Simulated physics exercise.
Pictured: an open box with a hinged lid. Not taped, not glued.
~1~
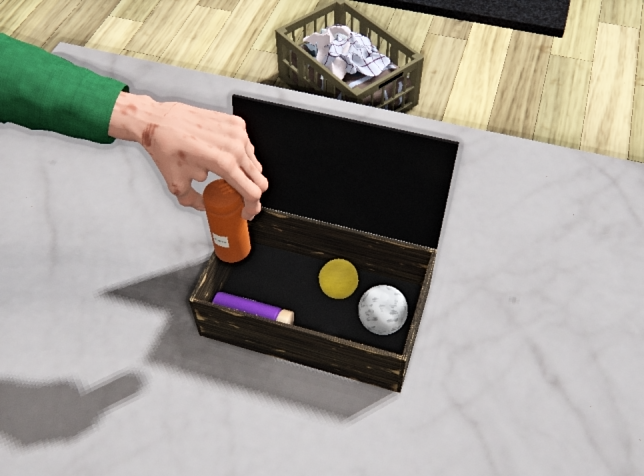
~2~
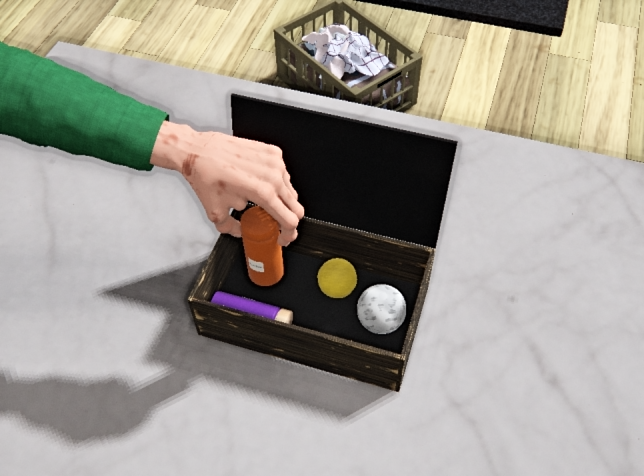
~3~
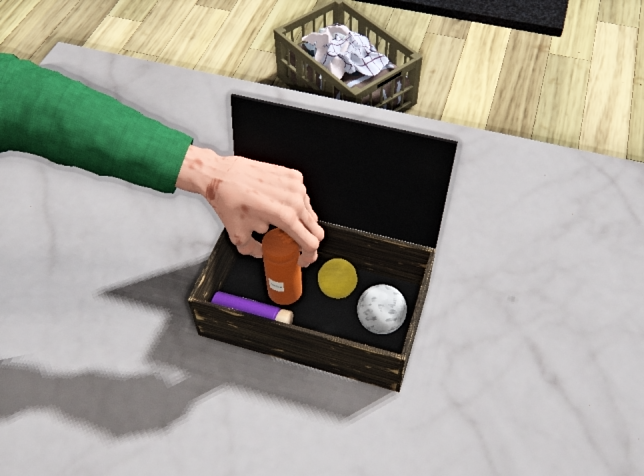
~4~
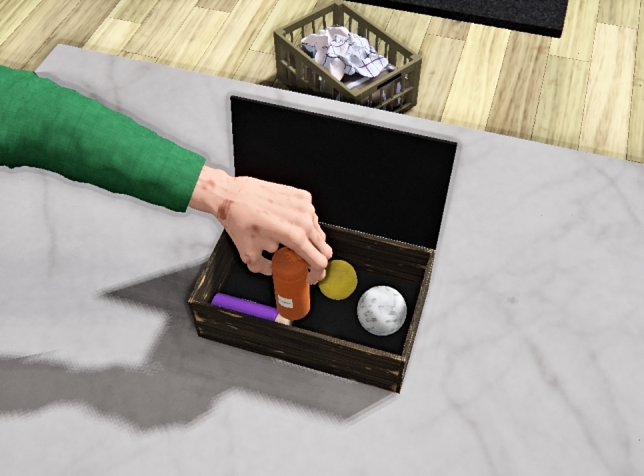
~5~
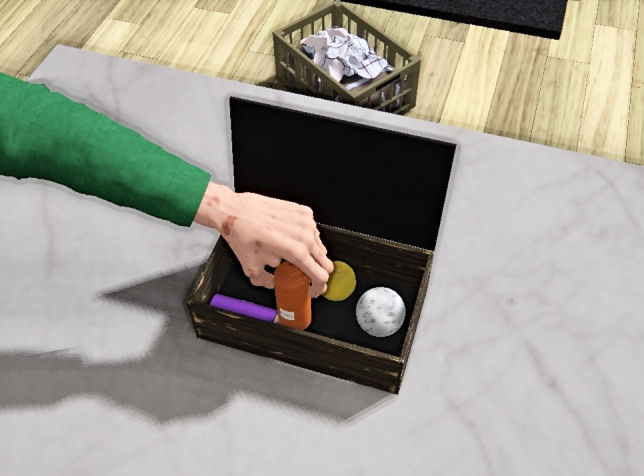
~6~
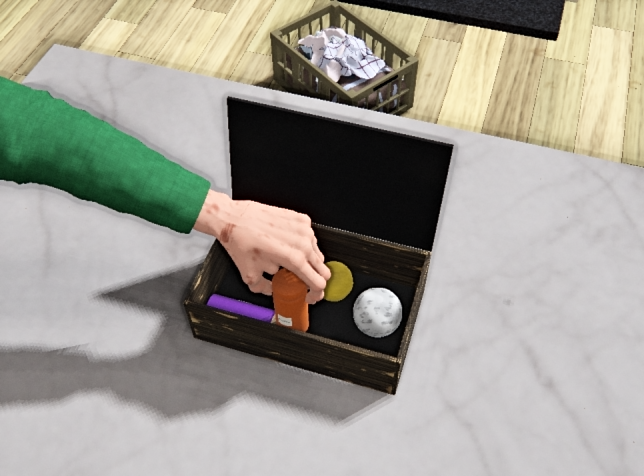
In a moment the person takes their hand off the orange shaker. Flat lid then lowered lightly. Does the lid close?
Most likely the lid will meet the rim.
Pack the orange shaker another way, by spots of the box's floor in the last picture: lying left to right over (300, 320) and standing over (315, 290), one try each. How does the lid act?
First try: It closes; second try: It closes.
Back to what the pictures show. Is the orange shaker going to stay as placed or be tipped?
In the end, it winds up askew.
Then, 1.10 s later than the last frame, lid starting down; orange shaker on its side near (344, 340).
Then, 1.80 s later than the last frame, lid 39° above the rim; orange shaker on its side near (344, 339).
When it is over, lid shut; lying over in the box, orange shaker; the other 3 as before. End places, in pixels of the last picture, orange shaker near (344, 339).
